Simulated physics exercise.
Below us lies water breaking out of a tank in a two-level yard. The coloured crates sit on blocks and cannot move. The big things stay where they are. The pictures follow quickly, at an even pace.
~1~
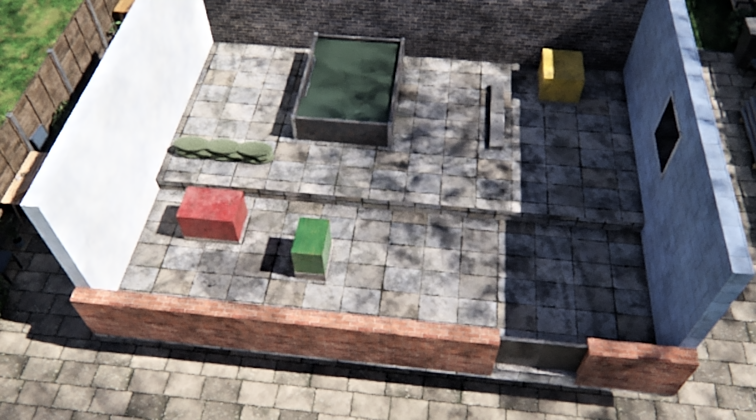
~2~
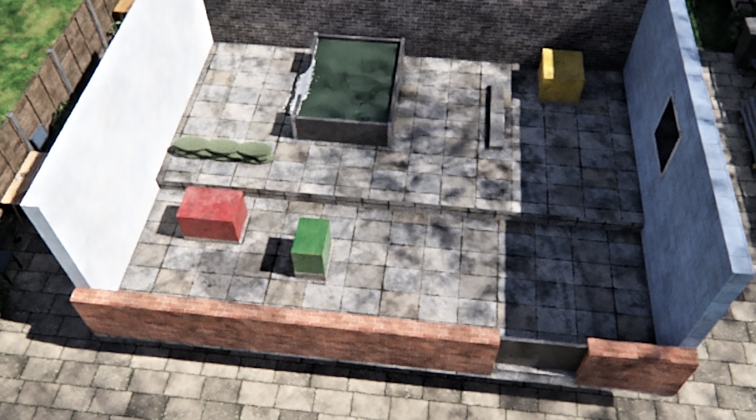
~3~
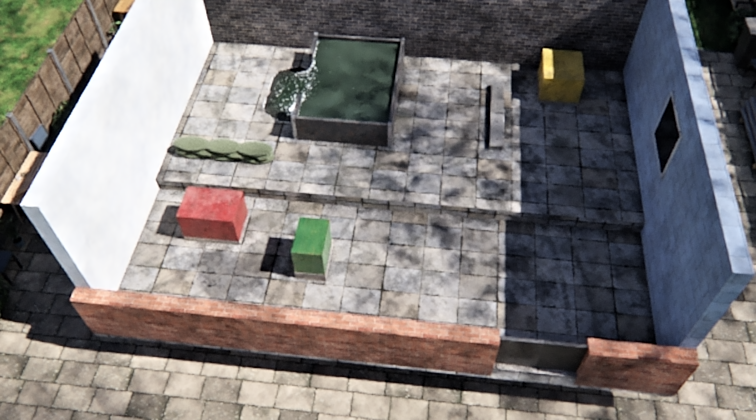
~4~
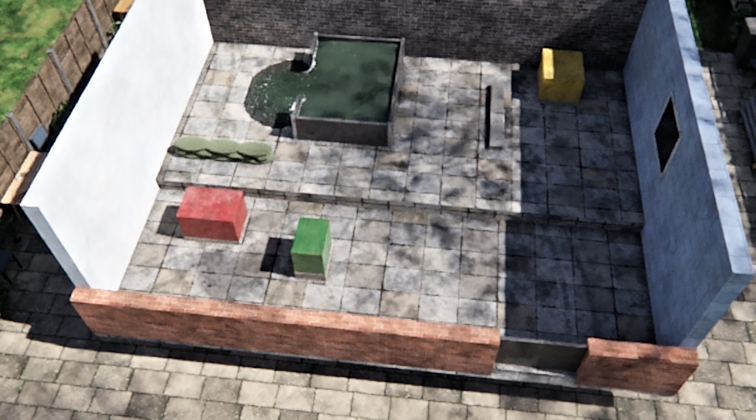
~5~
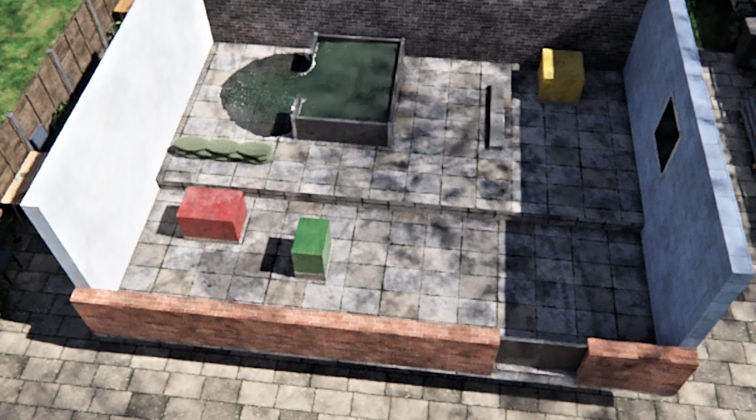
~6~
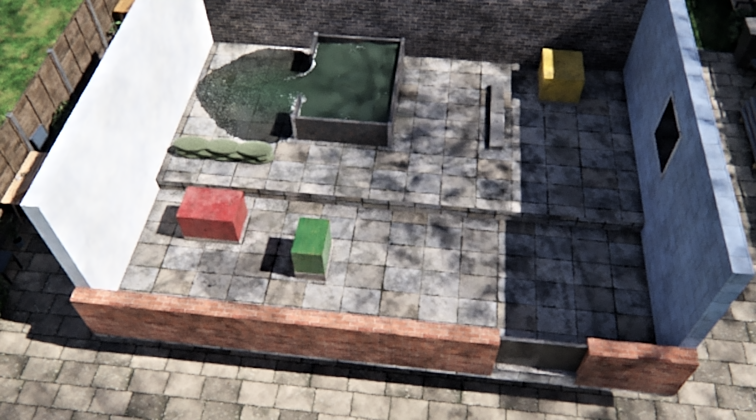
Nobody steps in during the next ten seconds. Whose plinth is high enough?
In the end: The red crate keeps dry; the green crate keeps dry; the yellow crate keeps dry.
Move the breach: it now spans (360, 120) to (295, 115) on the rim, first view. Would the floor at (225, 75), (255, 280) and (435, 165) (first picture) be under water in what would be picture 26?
In turn: Not flooded, under water, clear.
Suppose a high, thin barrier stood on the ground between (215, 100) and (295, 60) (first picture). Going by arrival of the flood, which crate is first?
I say the red crate.
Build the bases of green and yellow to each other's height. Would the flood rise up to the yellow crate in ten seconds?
One by one: The yellow crate escapes it.
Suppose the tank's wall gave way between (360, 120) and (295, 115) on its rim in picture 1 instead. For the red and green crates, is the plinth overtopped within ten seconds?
The red crate is soaked; the green crate ends up wet.
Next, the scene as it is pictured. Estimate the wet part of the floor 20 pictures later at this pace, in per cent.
Some 20 per cent.
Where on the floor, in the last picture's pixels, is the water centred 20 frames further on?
Around (284, 103).
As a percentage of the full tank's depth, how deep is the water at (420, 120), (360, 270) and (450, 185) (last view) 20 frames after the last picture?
In turn 0, 0 and 0 in a hundred.
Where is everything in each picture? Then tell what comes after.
In the first frame, still water in the water tank at (351, 80).
In the second frame, the front is at a hidden place, out from the gap at (309, 89).
In the third frame, the front is at (283, 73), out from the gap at (309, 90).
In the fourth frame, water pours out at (309, 90) and has run to (257, 77).
In the fifth frame, water pours out at (309, 90) and has run to (227, 83).
In the sixth frame, the front is at (203, 83), out from the gap at (309, 90).
A moment on, water covers 10 % of the floor; the red crate not reached, the green crate not reached, the yellow crate not reached.
Next, water covers 15 % of the floor; the red crate not reached, the green crate not reached, the yellow crate not reached.
Then, water covers 20 % of the floor; the red crate water round its plinth, the green crate not reached, the yellow crate not reached.
Later, water covers 35 % of the floor; the red crate water round its plinth, the green crate water round its plinth, the yellow crate water round its plinth.
In the end, water covers 60 % of the floor; the red crate stayed above the water, the green crate stayed above the water, the yellow crate stayed above the water.
